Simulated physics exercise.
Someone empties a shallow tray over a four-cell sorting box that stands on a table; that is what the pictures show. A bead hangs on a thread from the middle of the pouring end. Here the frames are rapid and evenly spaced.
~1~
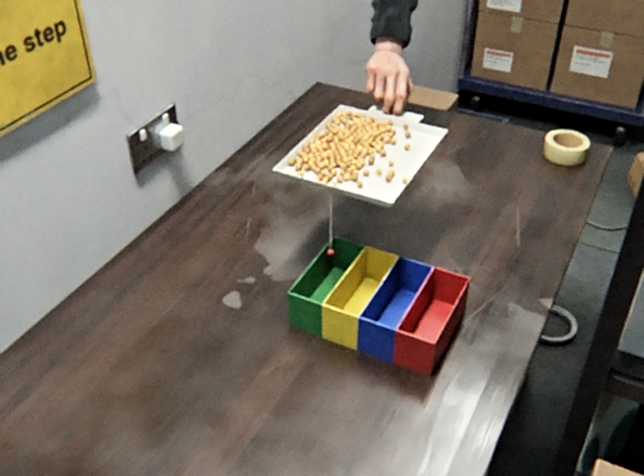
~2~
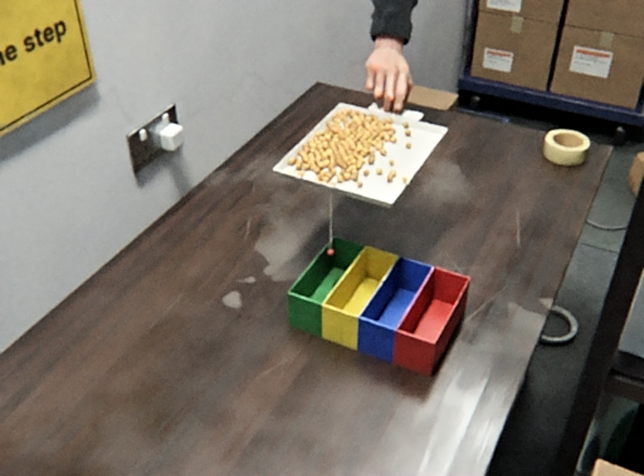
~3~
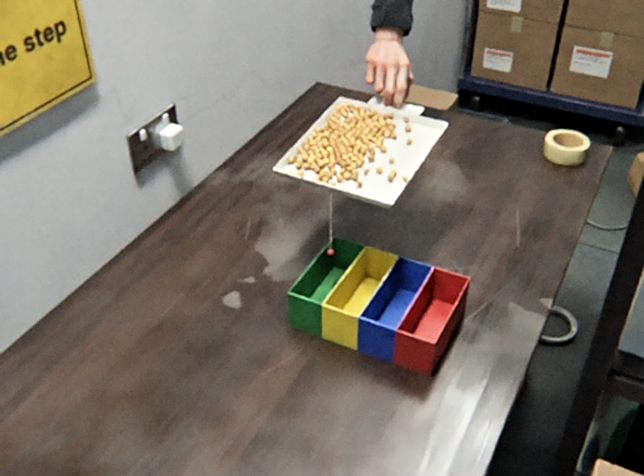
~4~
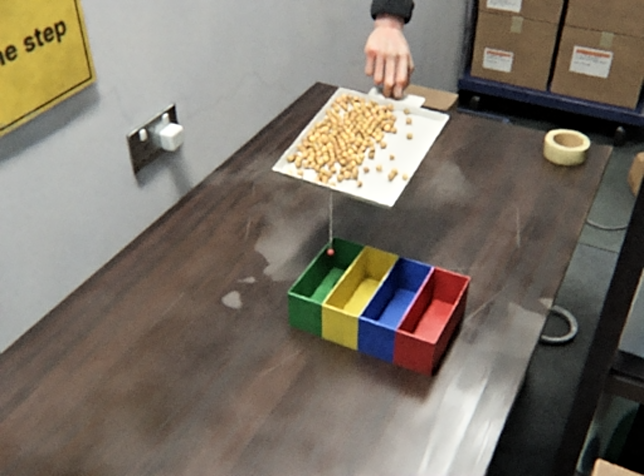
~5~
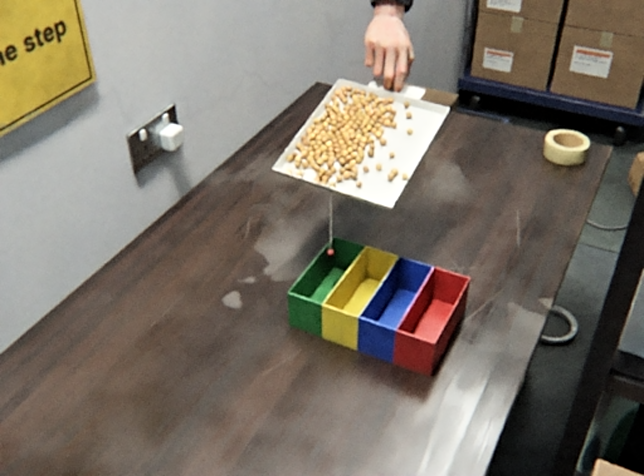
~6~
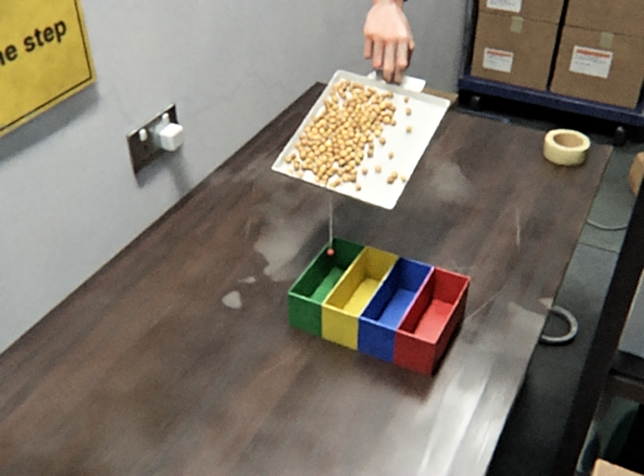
A hand steadily raising the back of a white tray of round wooden beads above a green, yellow, blue and red box.
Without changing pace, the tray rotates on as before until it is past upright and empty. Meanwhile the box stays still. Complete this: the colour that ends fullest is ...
The fullest is yellow.
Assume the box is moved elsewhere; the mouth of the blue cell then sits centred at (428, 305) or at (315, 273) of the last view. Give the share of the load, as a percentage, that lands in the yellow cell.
About 20 and 10 per cent.
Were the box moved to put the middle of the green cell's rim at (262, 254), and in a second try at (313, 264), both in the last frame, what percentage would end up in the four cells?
Roughly 80 per cent, then roughly 90 per cent.
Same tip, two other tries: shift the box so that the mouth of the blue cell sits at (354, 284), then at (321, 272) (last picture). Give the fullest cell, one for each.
For the first spot the answer is blue, and for the second spot it is the red one.
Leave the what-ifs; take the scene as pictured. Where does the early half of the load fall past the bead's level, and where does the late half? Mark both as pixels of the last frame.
The leading part at (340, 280), the rest of it at (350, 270).
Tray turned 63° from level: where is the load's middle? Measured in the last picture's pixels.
The middle of the load sits near (347, 213).
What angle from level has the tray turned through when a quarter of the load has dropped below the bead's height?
It's turned some 65 degrees by then.
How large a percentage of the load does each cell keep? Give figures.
So the green cell ends up with 20 % of the load, the yellow cell with 40 %, the blue cell with 20 %, and the red cell with 0 %.
Shortly afterwards, tray tipped steeply; near half on the tray; a little in the yellow cell; a little in the blue cell; a little in the green cell; only a few in the red cell; near a quarter falling or outside the box.
Next, tray tipped past a quarter turn; near a third in the yellow cell; near a quarter in the green cell; near a quarter in the blue cell; only a few in the red cell; near a quarter falling or outside the box.
Some moments later, tray tipped past a quarter turn; near a third in the yellow cell; near a quarter in the green cell; near a quarter in the blue cell; only a few in the red cell; near a quarter falling or outside the box.
In the end, tray tipped past a quarter turn; near a third in the yellow cell; near a quarter in the green cell; near a quarter in the blue cell; only a few in the red cell; near a quarter outside the box.
